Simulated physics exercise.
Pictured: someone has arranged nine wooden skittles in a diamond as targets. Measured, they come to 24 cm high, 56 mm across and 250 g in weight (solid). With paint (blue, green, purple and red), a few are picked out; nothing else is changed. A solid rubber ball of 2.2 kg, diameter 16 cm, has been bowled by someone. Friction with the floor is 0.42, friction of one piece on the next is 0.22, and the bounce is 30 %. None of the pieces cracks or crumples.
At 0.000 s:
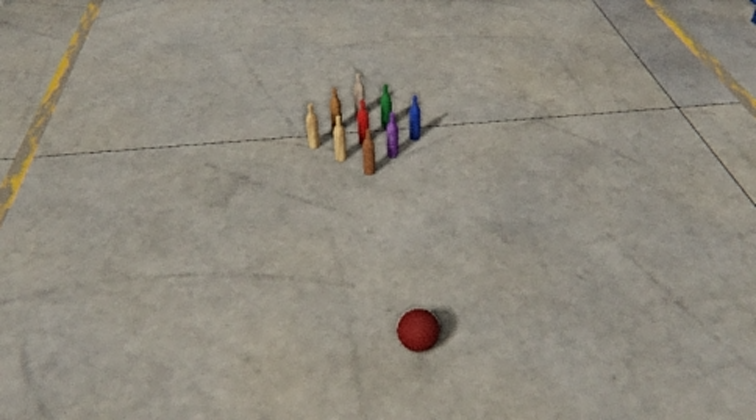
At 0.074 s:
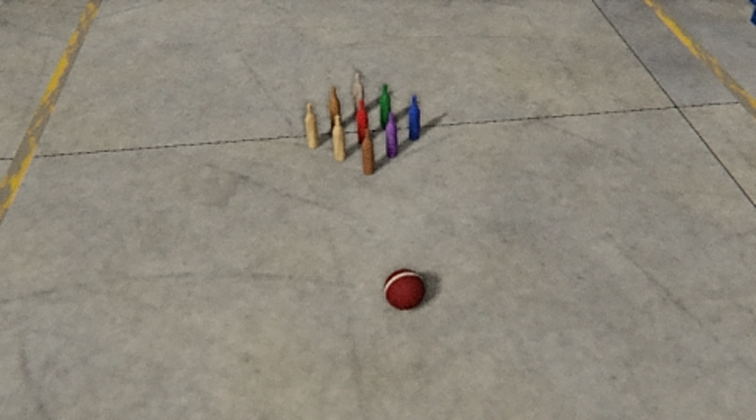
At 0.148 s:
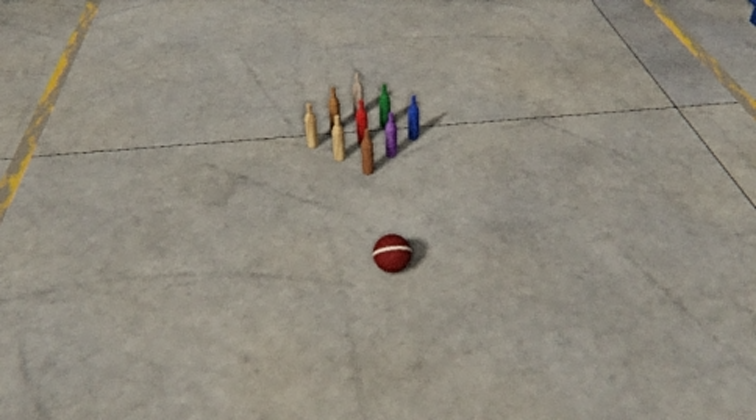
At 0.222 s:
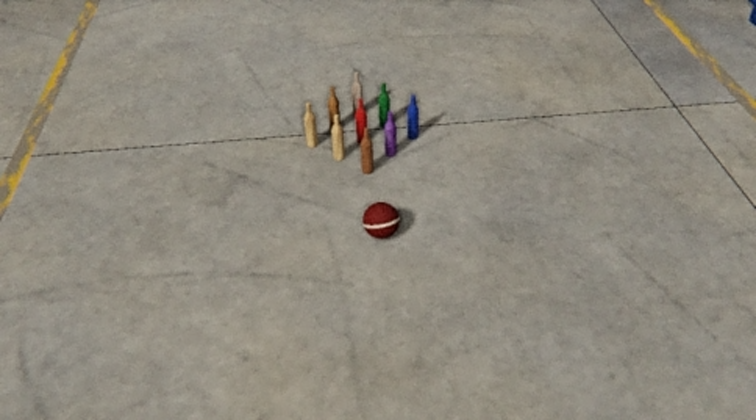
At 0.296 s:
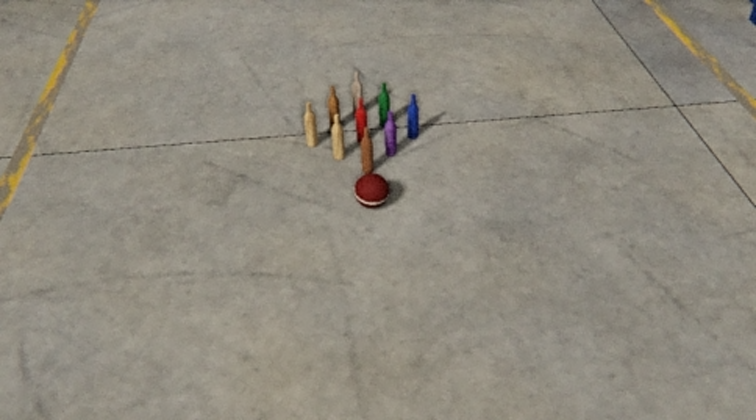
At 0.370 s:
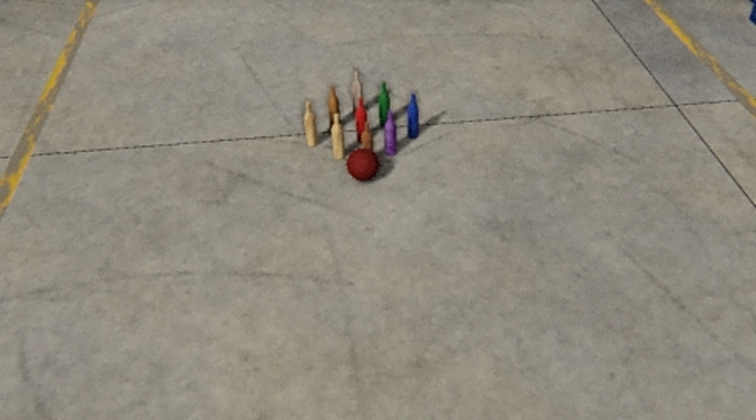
The video shows a dark red ball with a white stripe rolling across a concrete floor, away from the viewer and slightly left, toward a cluster of upright, variously coloured skittles, reaching the front one, which shifts slightly.
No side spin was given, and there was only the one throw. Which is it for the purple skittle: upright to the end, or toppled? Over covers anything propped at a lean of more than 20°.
Still up.
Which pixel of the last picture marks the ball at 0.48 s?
My estimate is roughly (353, 134).
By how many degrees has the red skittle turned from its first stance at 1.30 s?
Some 90°.
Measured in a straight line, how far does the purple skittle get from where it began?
Distance start to end: Approx. 0 cm.
After 0.48 s, ball still moving; 1 of the 9 skittles over; purple skittle unmoved; red skittle leaning 7°.
After 0.64 s, ball still moving; 6 of the 9 skittles over; purple skittle unmoved; red skittle lying flat.
After 0.86 s, ball still moving; 7 of the 9 skittles over; purple skittle unmoved; red skittle lying flat.
By the end (1.5 s), ball rolling away; 7 of the 9 skittles over; purple skittle unmoved; red skittle lying flat; green skittle lying flat. As the last picture would show them, middles, purple skittle near (391, 133), red skittle near (423, 54).
